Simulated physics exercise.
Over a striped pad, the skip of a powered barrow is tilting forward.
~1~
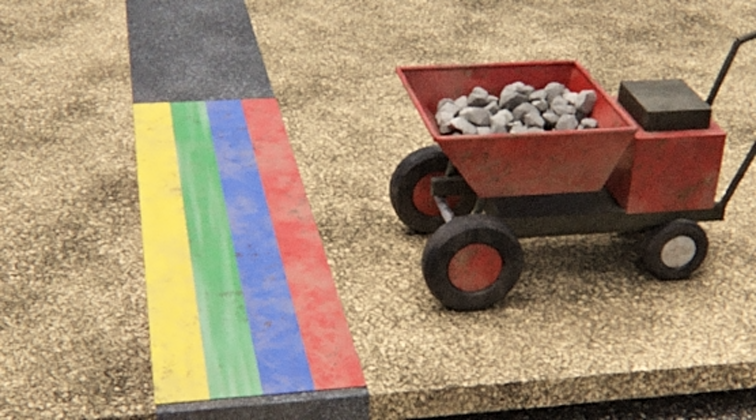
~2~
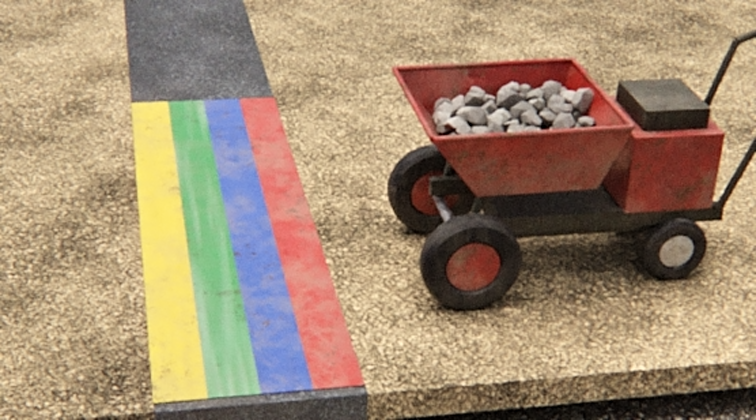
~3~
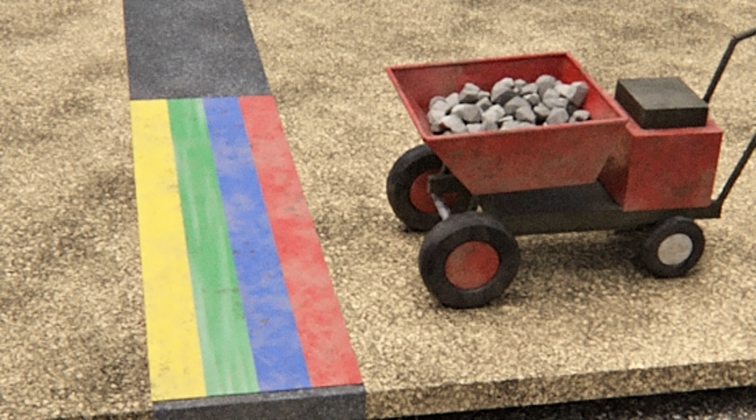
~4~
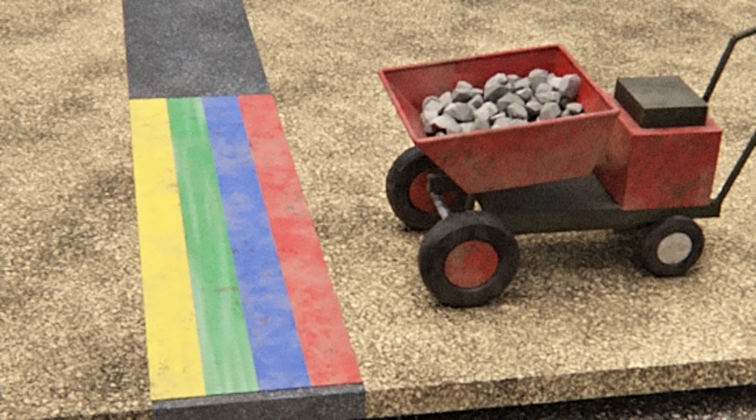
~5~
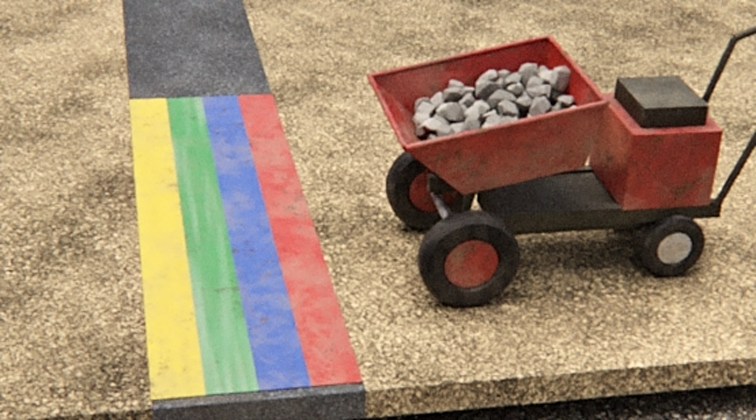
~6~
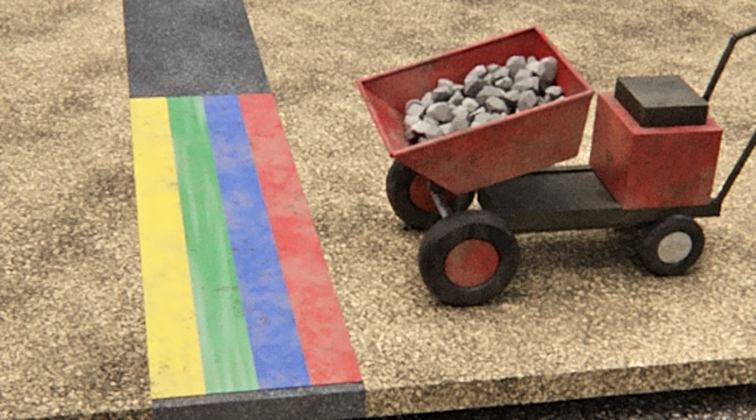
A red skip full of grey broken stones sits level on a small wheeled barrow, to the right of a pad striped yellow, green, blue and red. The skip then tilts gradually forward to the left, its rear rising clear of the barrow's body while the stones stay heaped inside.
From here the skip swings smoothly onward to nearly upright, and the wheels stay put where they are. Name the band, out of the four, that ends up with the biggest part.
The blue band.
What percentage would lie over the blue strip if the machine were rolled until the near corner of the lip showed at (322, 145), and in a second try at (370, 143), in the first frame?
About 0 per cent, then about 10 per cent.
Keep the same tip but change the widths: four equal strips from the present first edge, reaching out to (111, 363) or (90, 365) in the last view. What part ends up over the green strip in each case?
20 per cent, then 10 per cent, roughly.
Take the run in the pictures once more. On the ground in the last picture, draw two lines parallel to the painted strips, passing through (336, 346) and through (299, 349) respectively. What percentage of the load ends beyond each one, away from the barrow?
70 % and 60 %.
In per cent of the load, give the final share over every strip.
In per cent, approximately: Red 15, blue 30, green 15, yellow 10.
Shortly afterwards, skip tipped steeply; the whole lot in the skip.
Next, skip tipped right over; near two thirds in the skip; a little over the red strip; near a quarter over the blue strip; only a few over the green strip.
Some moments later, skip tipped right over; near a quarter in the skip; a little over the red strip; near a third over the blue strip; a little over the green strip; a little over the yellow strip; a little off the paint.
In the end, skip tipped right over; near a quarter in the skip; a little over the red strip; near a third over the blue strip; a little over the green strip; a little over the yellow strip; a little off the paint.
